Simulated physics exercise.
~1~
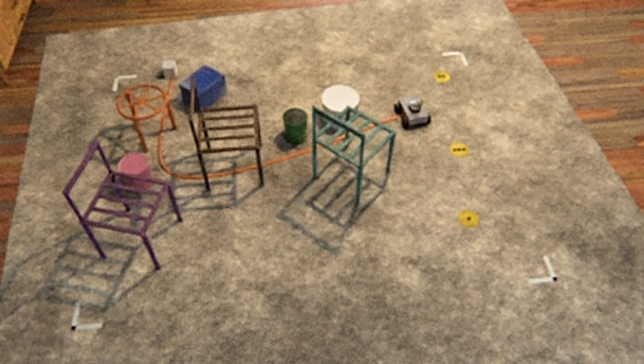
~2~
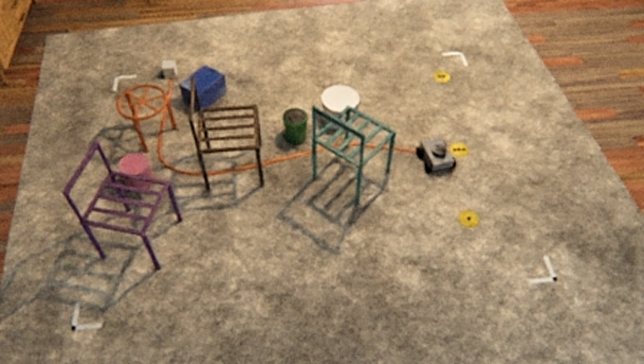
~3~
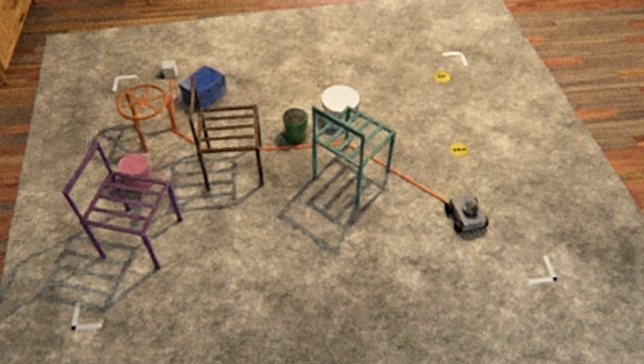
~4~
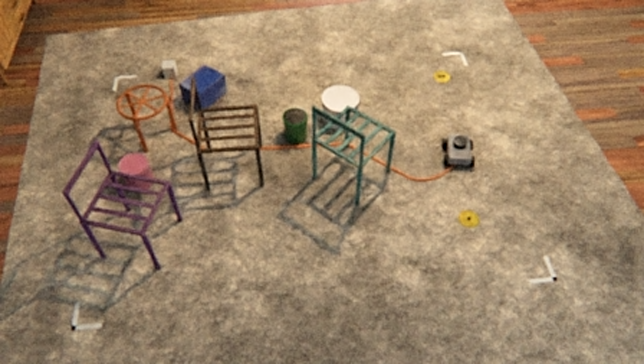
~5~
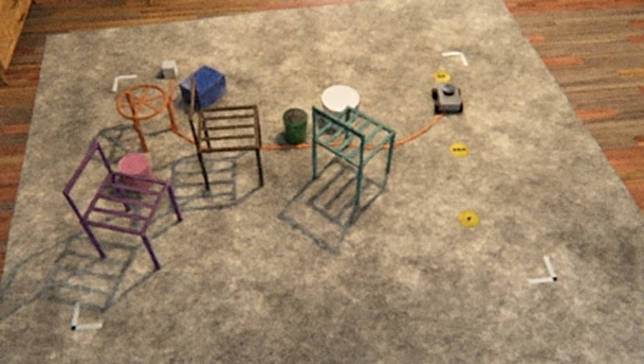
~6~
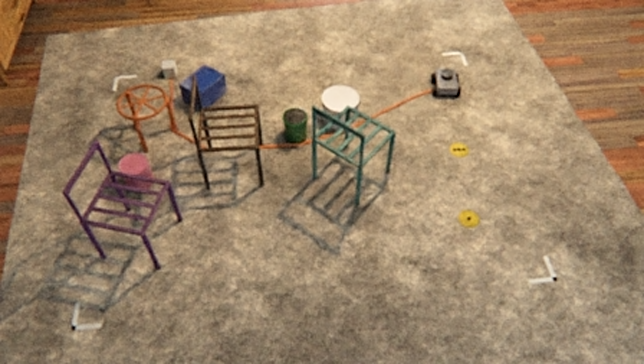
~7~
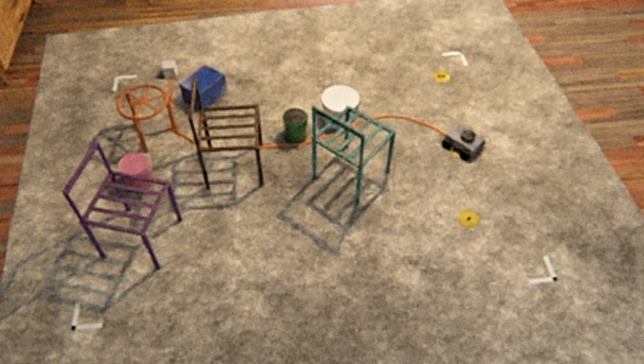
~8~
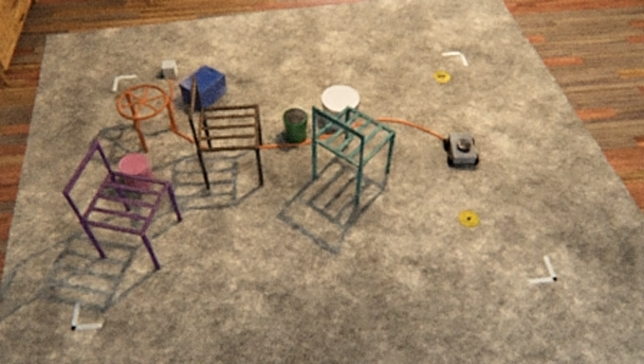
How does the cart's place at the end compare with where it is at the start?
At the start the cart is just right of the white bucket, short of the yellow marks. By the end it is farther right and lower, at the middle yellow mark.
